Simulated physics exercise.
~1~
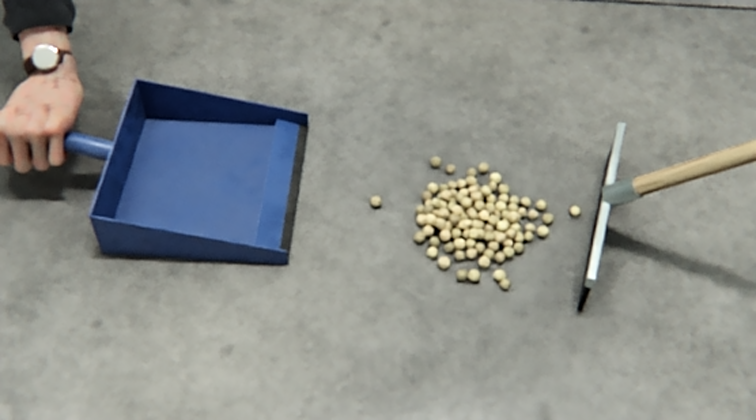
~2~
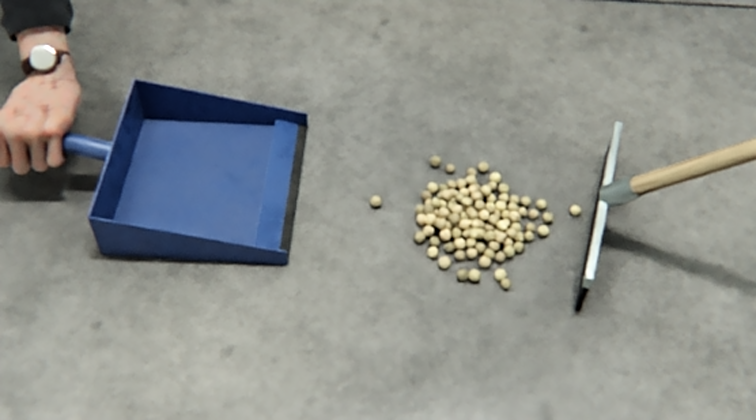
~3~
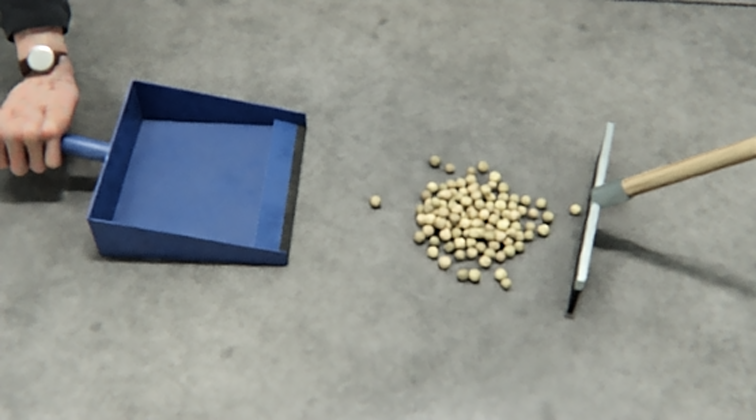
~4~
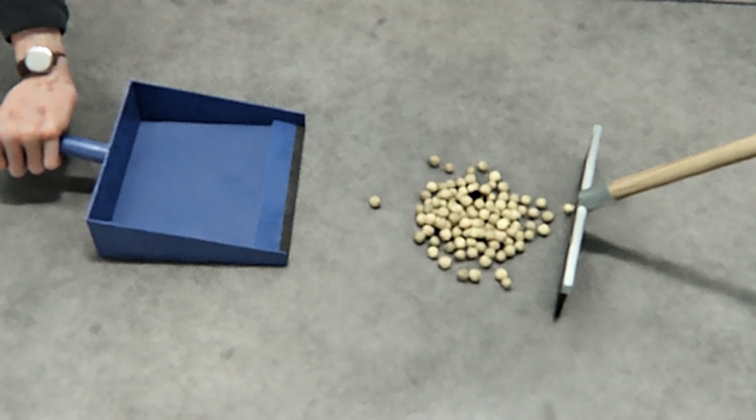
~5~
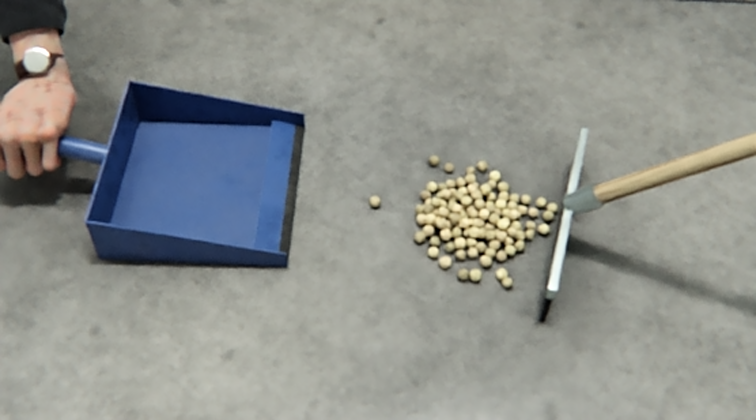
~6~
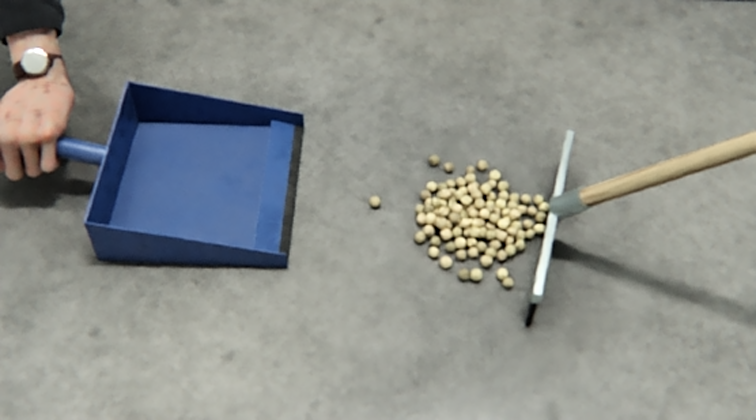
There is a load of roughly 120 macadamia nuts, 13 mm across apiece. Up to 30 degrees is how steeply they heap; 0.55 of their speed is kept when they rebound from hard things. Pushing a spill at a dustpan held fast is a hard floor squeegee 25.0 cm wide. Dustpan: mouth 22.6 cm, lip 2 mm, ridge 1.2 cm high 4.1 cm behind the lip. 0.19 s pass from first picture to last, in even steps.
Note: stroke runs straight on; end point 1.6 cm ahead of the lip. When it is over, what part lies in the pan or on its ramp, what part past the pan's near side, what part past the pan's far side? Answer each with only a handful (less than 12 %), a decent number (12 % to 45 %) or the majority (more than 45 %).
Pan: Only a handful; near side: A decent number; far side: Only a handful.
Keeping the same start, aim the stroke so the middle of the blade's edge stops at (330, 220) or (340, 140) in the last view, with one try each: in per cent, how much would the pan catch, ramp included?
About 20 % and 30 %.
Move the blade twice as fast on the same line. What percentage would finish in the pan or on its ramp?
It would be around 15 percent.
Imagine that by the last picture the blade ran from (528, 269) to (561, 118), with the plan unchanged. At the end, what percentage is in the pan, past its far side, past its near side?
Pan 25 % / far 10 % / near 5 %.
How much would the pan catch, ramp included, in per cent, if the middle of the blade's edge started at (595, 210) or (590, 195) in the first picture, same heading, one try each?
Some 5 and 5 per cent.
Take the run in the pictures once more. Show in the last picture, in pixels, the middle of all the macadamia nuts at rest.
Near (326, 207).
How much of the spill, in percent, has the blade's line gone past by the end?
30 %.
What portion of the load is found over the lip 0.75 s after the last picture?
I'd say around 5 in a hundred has made it so far.
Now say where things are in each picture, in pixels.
In the first picture, blade from (590, 282) to (619, 131), moved 0.0 cm, 0 of the pieces shifted so far; middle of the pieces at (474, 216); pan at (196, 185).
In the second picture, blade from (588, 282) to (617, 131), moved 0.4 cm, 0 of the pieces shifted so far; middle of the pieces at (474, 215).
In the third picture, blade from (580, 284) to (608, 132), moved 1.5 cm, 0 of the pieces shifted so far; middle of the pieces at (474, 215).
In the fourth picture, blade from (566, 288) to (596, 134), moved 3.2 cm, 1 of the pieces shifted so far; middle of the pieces at (474, 215).
In the fifth picture, blade from (551, 293) to (582, 137), moved 5.2 cm, 1 of the pieces shifted so far; middle of the pieces at (474, 215).
In the sixth picture, blade from (536, 298) to (568, 140), moved 7.1 cm, 4 of the pieces shifted so far; middle of the pieces at (474, 214); pan at (192, 188).
Then, 0.27 s after the last picture, middle of the blade 18 cm from the lip; 0 % over the lip, far side 0 %, near side 10 %.
Then, 0.45 s after the last picture, middle of the blade 9 cm from the lip; 0 % over the lip, far side 0 %, near side 15 %.
Then, 0.75 s after the last picture, middle of the blade 5 cm from the lip; 5 % over the lip, far side 0 %, near side 20 %.
In the end, pan 5 %, near side 20 %, far side 0 %, in front of the lip or behind the blade 80 %.
